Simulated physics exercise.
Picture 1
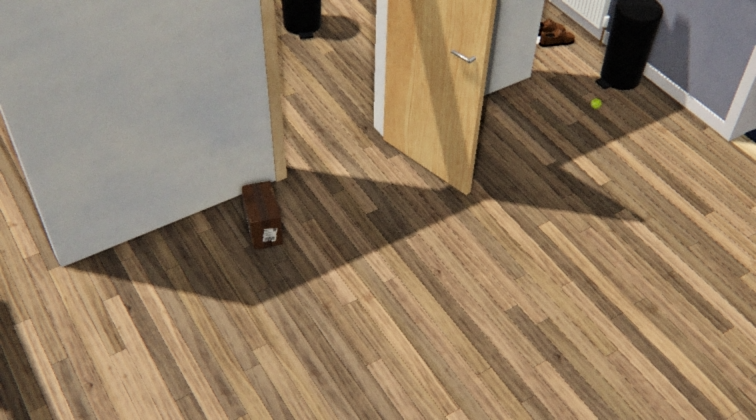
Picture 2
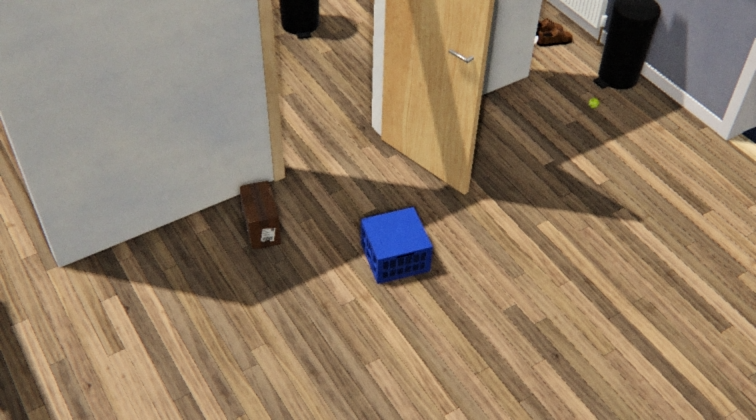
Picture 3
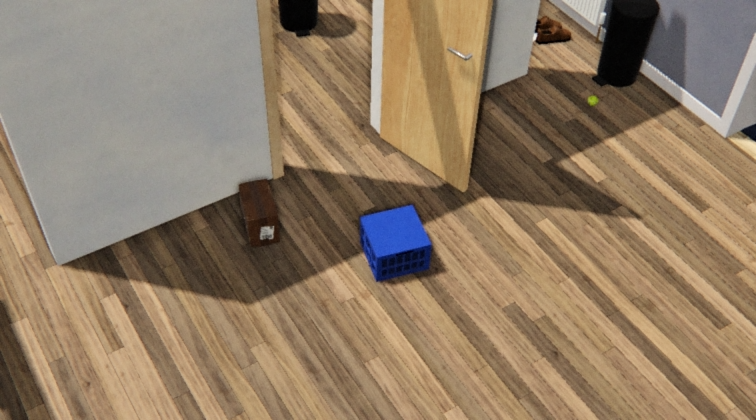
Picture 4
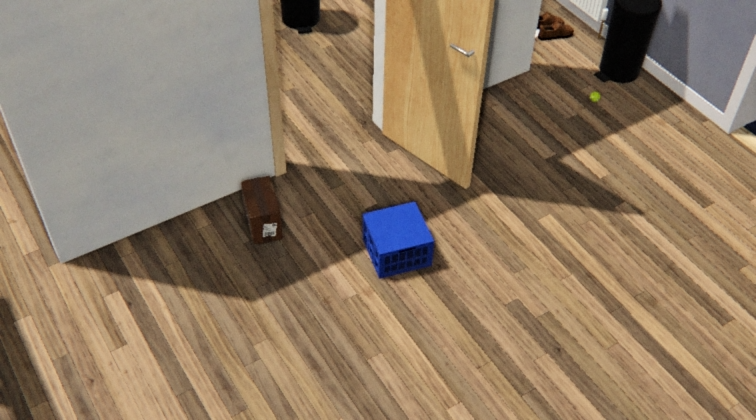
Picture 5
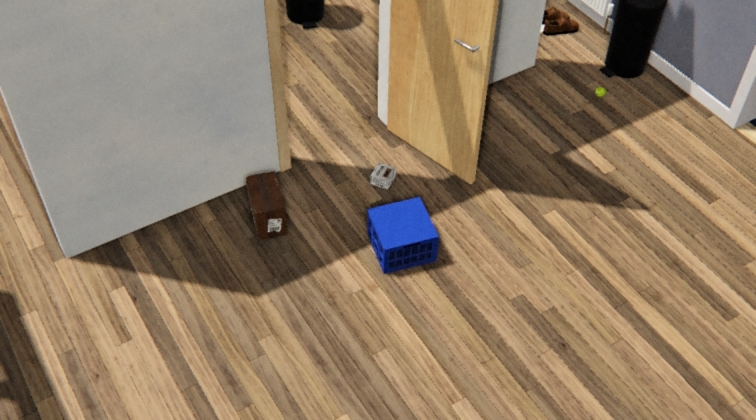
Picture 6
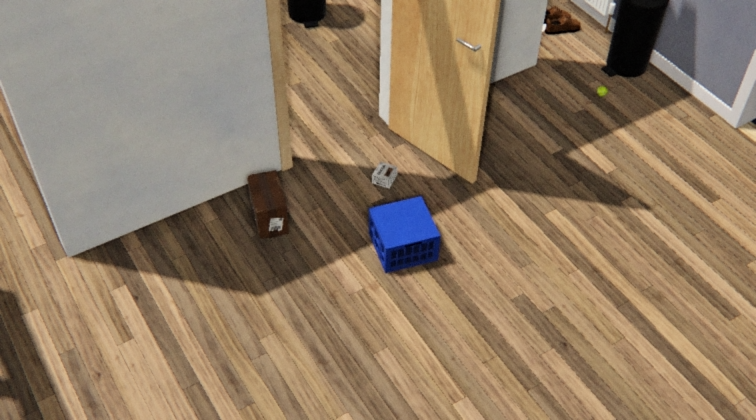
At the start, a wooden door stands wide open over a plank floor, with a brown parcel beside the wall to its left. A blue crate appears to the right of the parcel, then a small white box shows up just behind the crate, while the door stays still throughout.
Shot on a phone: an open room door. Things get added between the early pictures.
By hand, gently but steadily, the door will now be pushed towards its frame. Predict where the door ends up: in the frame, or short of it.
The door's path stays clear.
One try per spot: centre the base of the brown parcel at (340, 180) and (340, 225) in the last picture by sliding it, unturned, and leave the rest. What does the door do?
The door is obstructed the first time and meets the jamb the second time.
Then, 1.40 s on from there, door at 53°; white box shifted about its own width near (372, 177).
Then, 2.00 s on from there, door at 23°; white box shifted well along near (332, 164).
In the end, door at 0°; moved from the start, white box; the other 2 unmoved. At the end, from the last picture's camera, white box near (311, 144).
